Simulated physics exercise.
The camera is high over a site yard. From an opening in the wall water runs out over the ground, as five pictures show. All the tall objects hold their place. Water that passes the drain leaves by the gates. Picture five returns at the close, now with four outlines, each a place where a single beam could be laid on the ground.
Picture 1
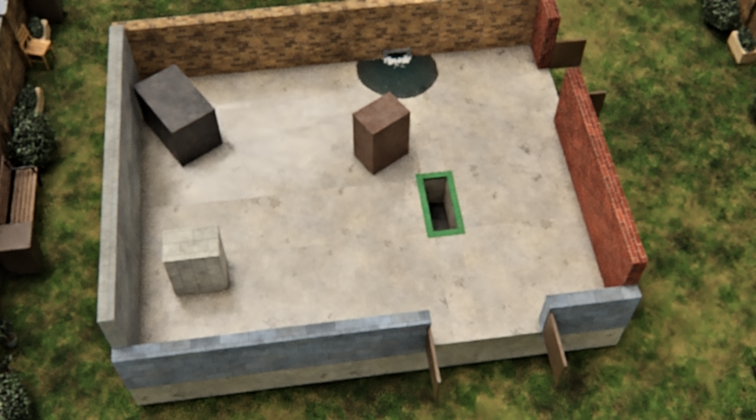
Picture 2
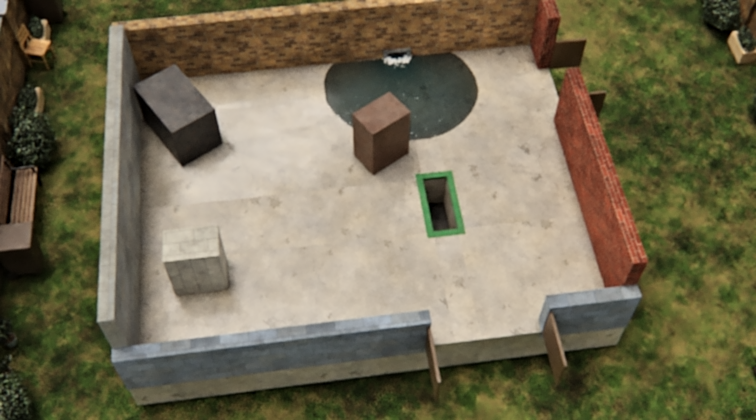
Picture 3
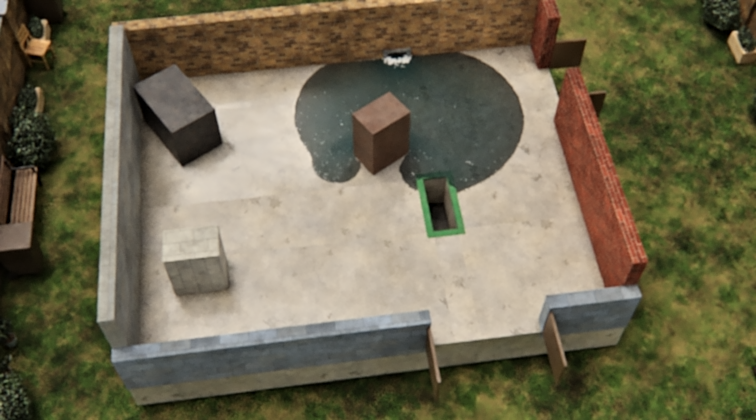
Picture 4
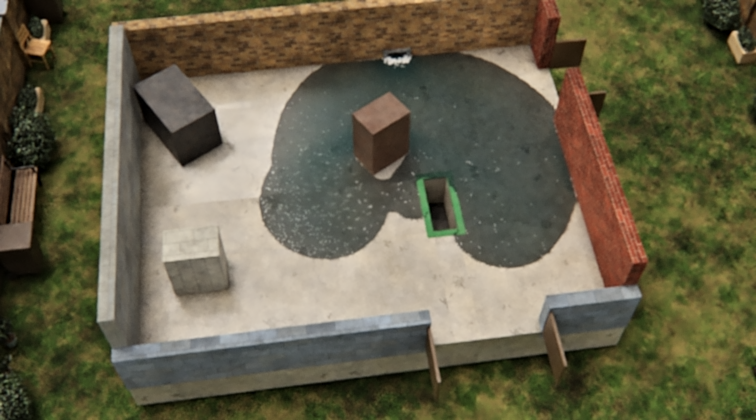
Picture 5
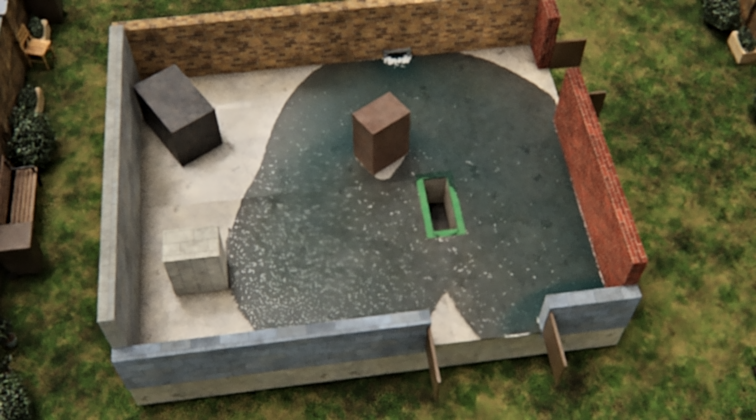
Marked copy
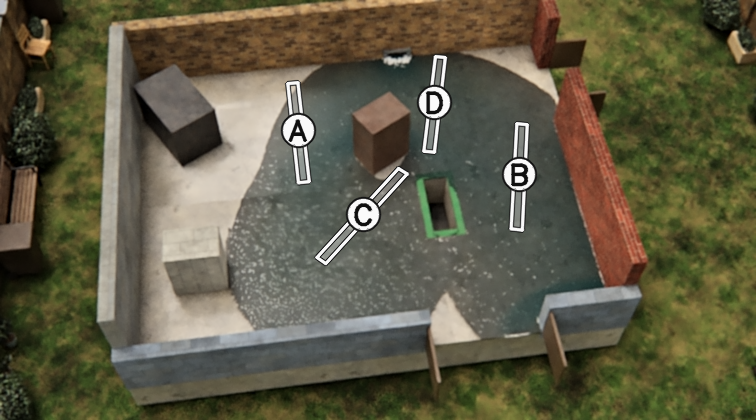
A walled yard with three blocks standing on its pale floor slowly flooded as dark water spread from the back wall, flowed around the brown block, reached the green-edged drain and covered most of the ground.
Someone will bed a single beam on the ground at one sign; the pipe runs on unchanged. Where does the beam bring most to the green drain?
D.
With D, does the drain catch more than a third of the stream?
No.
In white, A from (303, 182) to (292, 83); B from (516, 229) to (522, 124); C from (321, 260) to (402, 171); D from (429, 151) to (440, 57).
For position A, about 15 % of the stream goes into the green drain, about 83 % out by the gates.
For position B, about 16 % of the stream goes into the green drain, about 82 % out by the gates.
For position C, about 15 % of the stream goes into the green drain, about 84 % out by the gates.
For position D, about 22 % of the stream goes into the green drain, about 75 % out by the gates.
